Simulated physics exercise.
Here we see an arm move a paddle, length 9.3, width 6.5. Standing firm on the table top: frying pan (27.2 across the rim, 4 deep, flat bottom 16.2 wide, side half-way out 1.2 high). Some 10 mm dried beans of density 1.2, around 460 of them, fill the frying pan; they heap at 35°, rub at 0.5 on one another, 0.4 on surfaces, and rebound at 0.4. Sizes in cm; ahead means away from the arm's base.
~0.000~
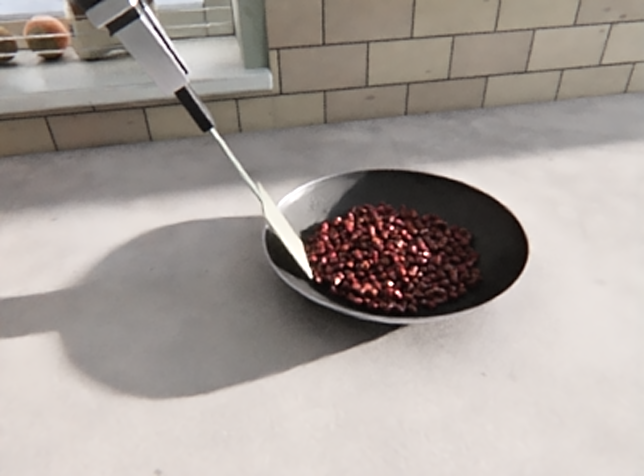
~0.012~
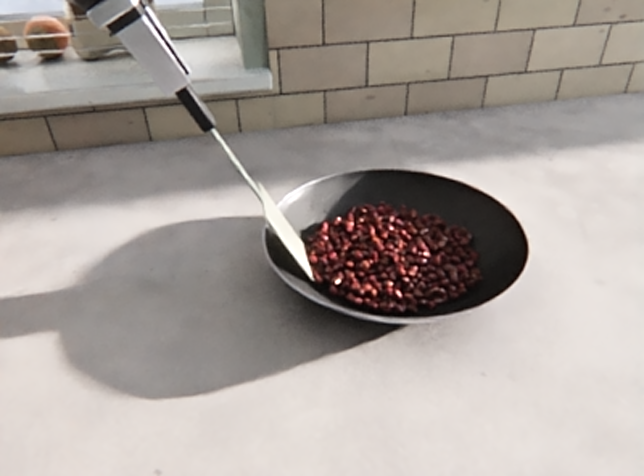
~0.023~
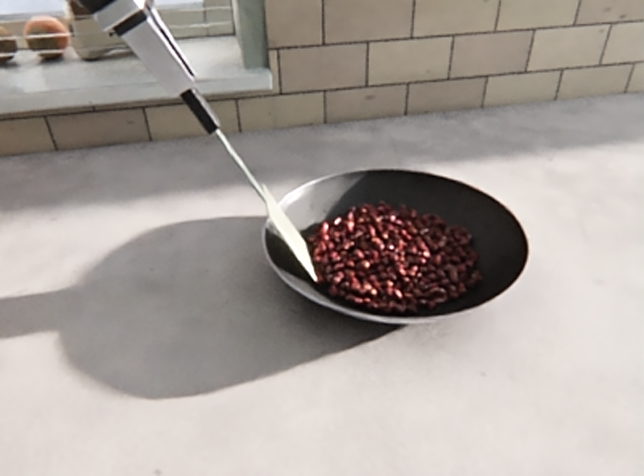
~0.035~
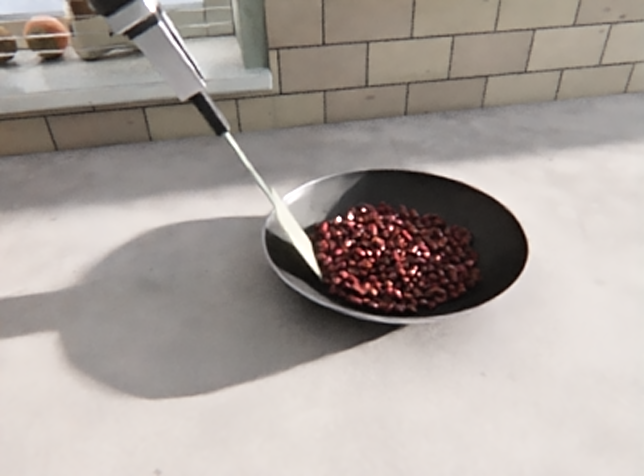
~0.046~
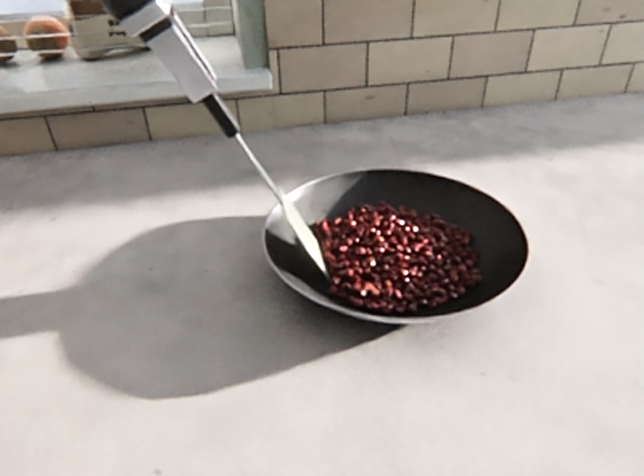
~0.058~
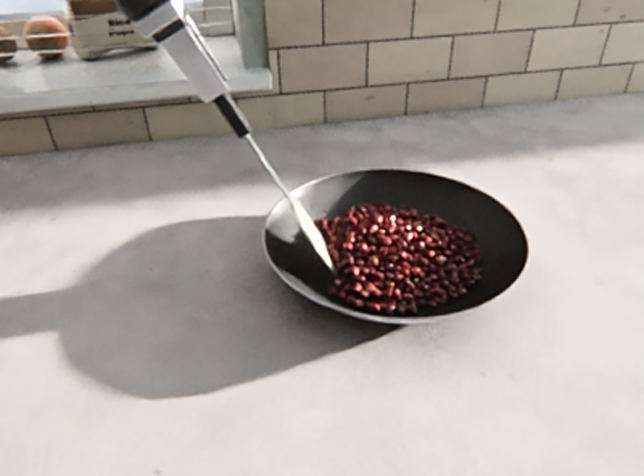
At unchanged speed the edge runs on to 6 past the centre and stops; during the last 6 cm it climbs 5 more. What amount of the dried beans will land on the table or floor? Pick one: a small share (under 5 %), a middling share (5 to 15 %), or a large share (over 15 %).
A small share.
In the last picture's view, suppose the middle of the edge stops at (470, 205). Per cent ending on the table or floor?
Approximately 5 per cent, I reckon.
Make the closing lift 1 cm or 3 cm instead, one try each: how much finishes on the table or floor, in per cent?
About 0 and 0 per cent.
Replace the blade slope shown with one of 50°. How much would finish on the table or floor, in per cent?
Somewhere around 5 per cent would end on the table or floor.
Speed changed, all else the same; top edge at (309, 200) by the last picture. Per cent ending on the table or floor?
About 10 percent.
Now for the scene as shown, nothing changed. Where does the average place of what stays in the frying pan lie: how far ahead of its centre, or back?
It sits near 4.0 centimetres ahead of centre.
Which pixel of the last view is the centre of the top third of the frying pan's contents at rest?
Look near (462, 235).
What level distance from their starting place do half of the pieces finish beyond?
Distance: Around 3 cm.
By 0.11 s, sloping 64°, highest piece 5 above the table; 460 in the frying pan.
By 0.17 s, sloping 64°, highest piece 5 above the table; 460 in the frying pan.
By 0.40 s, sloping 64°, highest piece 4 above the table; 454 in the frying pan, 5 on the table or floor, 1 on the blade or in flight.
By 1.45 s, sloping 64°, highest piece 4 above the table; 454 in the frying pan, 6 on the table or floor.
Final count, 454 in the frying pan, 6 on the table or floor. That is 1 % on the table or floor.
